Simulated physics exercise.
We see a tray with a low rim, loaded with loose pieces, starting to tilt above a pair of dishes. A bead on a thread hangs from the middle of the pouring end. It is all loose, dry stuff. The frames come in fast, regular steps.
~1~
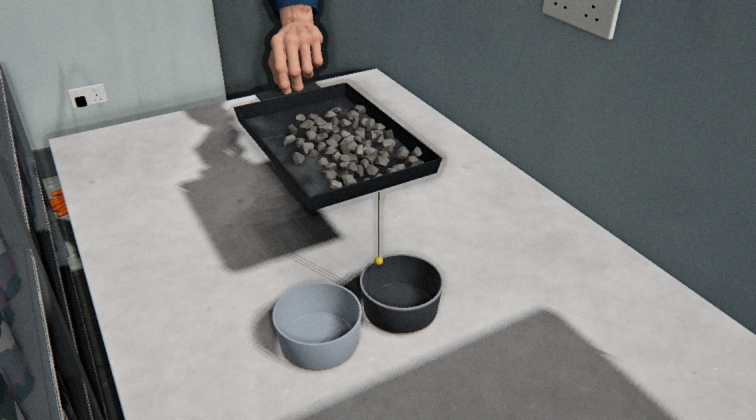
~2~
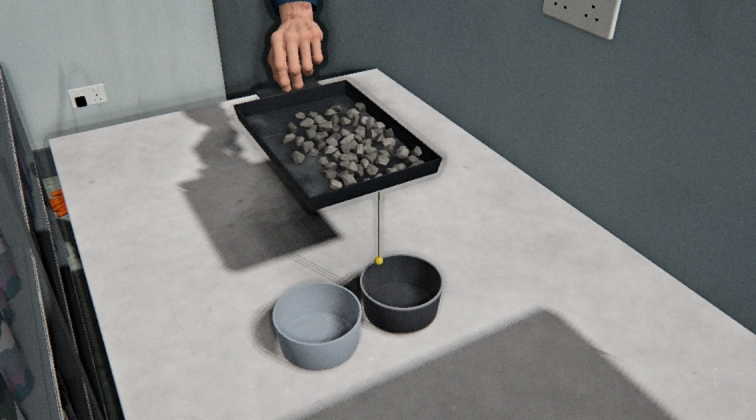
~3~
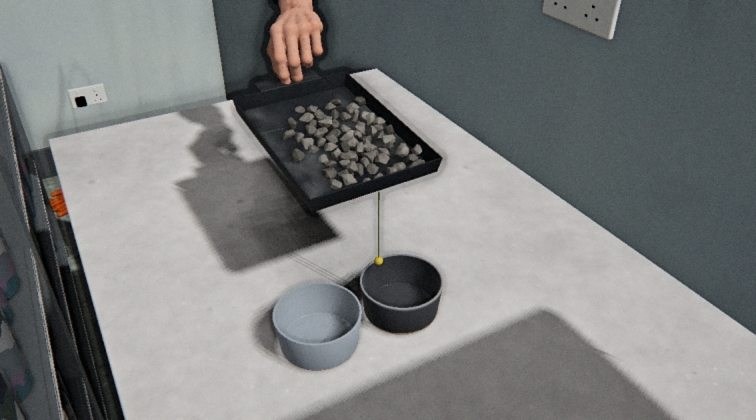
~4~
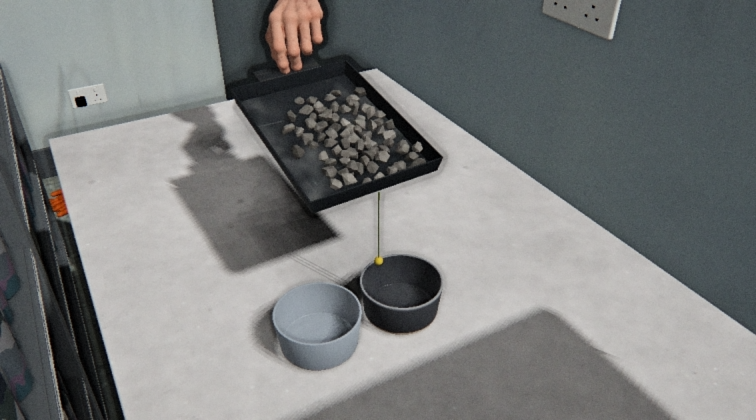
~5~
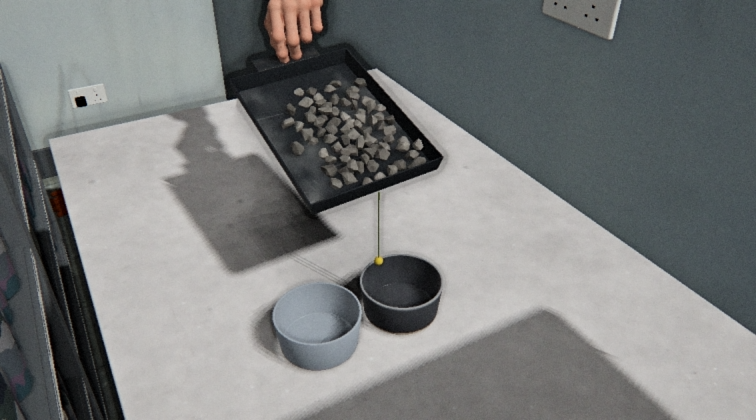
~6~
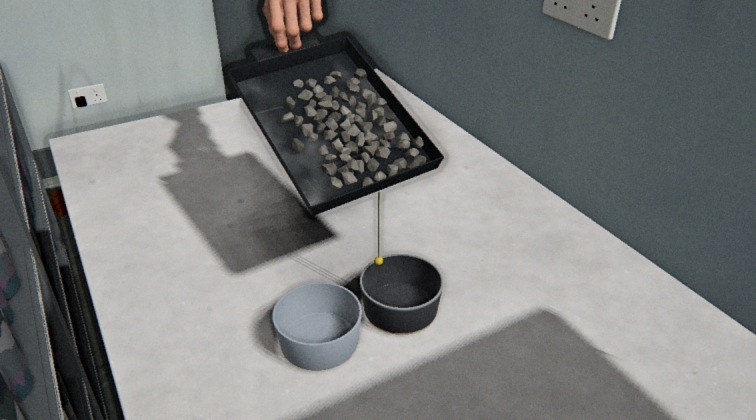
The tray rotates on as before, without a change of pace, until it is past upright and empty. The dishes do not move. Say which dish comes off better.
Fuller: The left-hand dish.
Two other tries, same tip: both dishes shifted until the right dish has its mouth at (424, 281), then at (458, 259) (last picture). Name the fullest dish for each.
In turn: The dish on the left; left.
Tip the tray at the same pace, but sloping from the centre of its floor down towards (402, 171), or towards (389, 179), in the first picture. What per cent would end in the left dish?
About 0 and 0 per cent.
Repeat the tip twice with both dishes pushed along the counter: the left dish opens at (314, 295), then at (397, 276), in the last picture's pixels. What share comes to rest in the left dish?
The first gives 40 %, the second 10 %.
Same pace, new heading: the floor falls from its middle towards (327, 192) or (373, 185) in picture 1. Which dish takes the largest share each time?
First left, then the right dish.
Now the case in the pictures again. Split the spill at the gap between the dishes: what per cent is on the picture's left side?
About 20 per cent.
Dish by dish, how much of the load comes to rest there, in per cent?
The left dish has 60 per cent, the right dish has 10.
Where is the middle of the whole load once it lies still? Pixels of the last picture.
At about (334, 336).
Just after the last frame, tray tipped steeply; every one on the tray.
A moment on, tray tipped right over; roughly a third on the tray; roughly a quarter in the left dish; just a few in the right dish; about a tenth outside both; roughly a third in the air.
Further on, tray tipped past a quarter turn; roughly two thirds in the left dish; about a tenth in the right dish; roughly a quarter outside both.
When it is over, tray tipped past a quarter turn; roughly two thirds in the left dish; about a tenth in the right dish; roughly a quarter outside both.
